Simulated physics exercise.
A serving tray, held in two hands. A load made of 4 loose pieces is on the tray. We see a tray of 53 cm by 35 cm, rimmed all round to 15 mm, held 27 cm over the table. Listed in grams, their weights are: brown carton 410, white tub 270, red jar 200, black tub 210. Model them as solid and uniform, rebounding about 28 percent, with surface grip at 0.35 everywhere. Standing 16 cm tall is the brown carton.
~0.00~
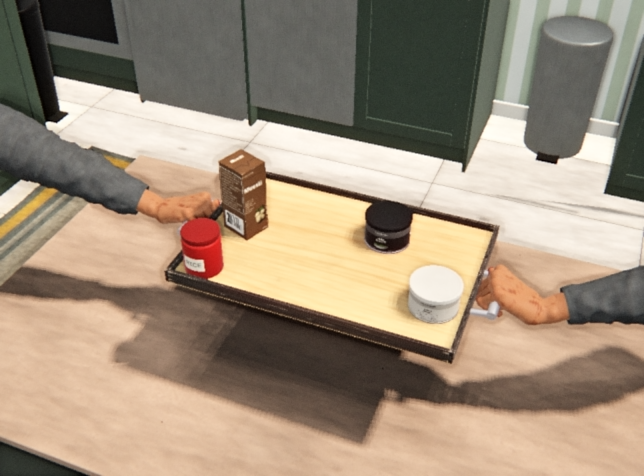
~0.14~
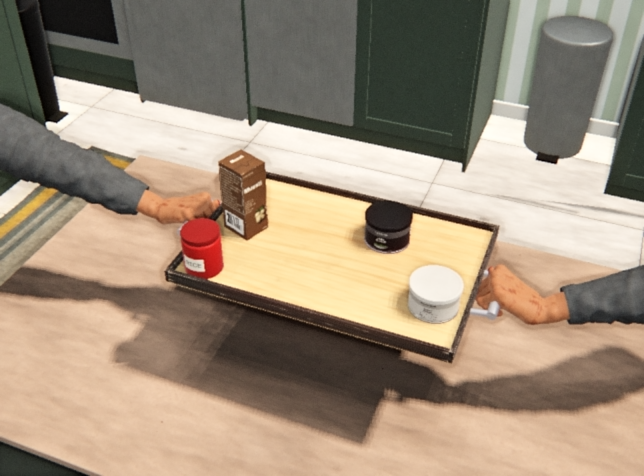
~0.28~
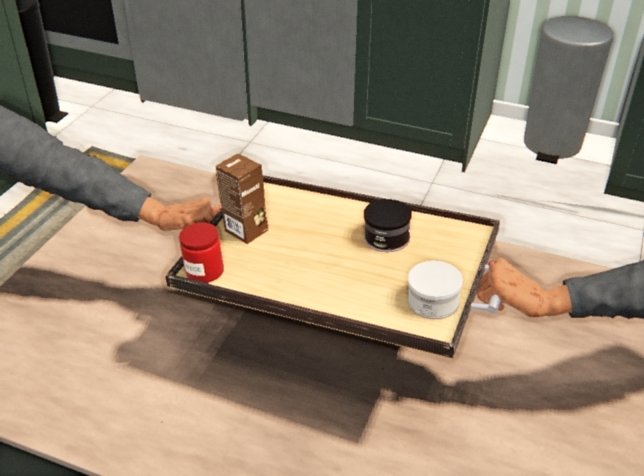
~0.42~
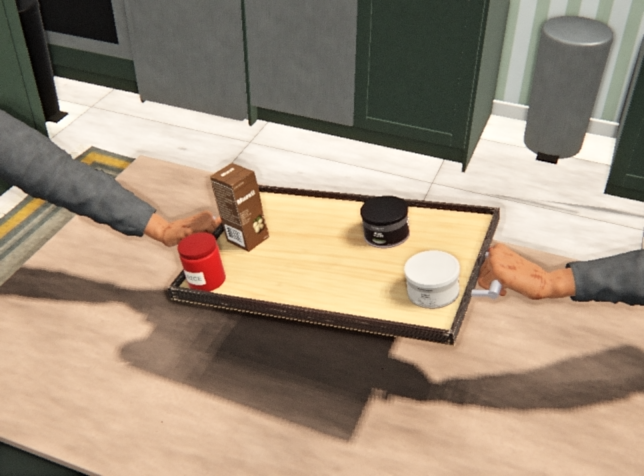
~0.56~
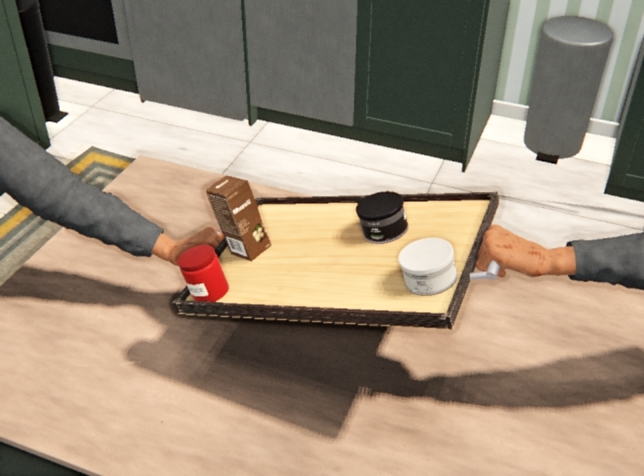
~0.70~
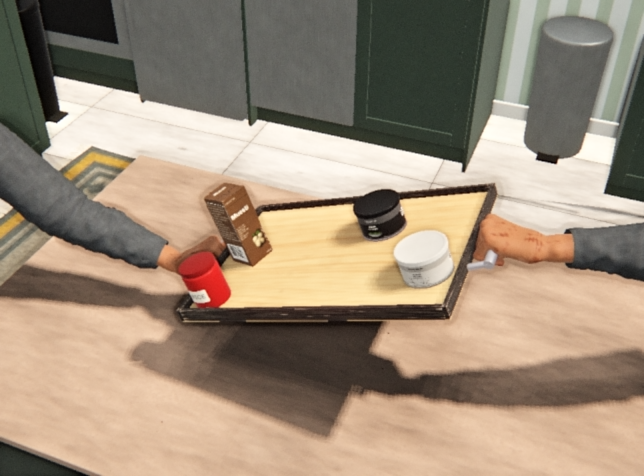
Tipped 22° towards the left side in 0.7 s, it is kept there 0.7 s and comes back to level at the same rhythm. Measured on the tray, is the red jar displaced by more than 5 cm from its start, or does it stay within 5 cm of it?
Stays close.
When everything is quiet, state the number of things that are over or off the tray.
The answer is 0.
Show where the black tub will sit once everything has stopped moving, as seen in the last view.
Its middle settles close to pixel (276, 196).
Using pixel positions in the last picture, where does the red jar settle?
It comes to a stop close to (197, 248).
After 1.10 s, tray tilted 22°, left edge down; white tub slid 6 cm; black tub slid 6 cm; brown carton slid 3 cm.
After 1.40 s, tray tilted 22°, left edge down; black tub slid 15 cm; white tub slid 16 cm; brown carton slid 4 cm.
After 1.60 s, tray tilted 21°, left edge down; black tub slid 23 cm; white tub slid 26 cm; brown carton slid 4 cm.
After 1.80 s, tray tilted 14°, left edge down; black tub slid 24 cm; white tub slid 35 cm; brown carton slid 4 cm.
At rest (2.7 s), not toppled but over 5 cm from the start, white tub and black tub; the other 2 in place, give or take 5 cm. Seen from the same camera at the end, red jar near (197, 248).
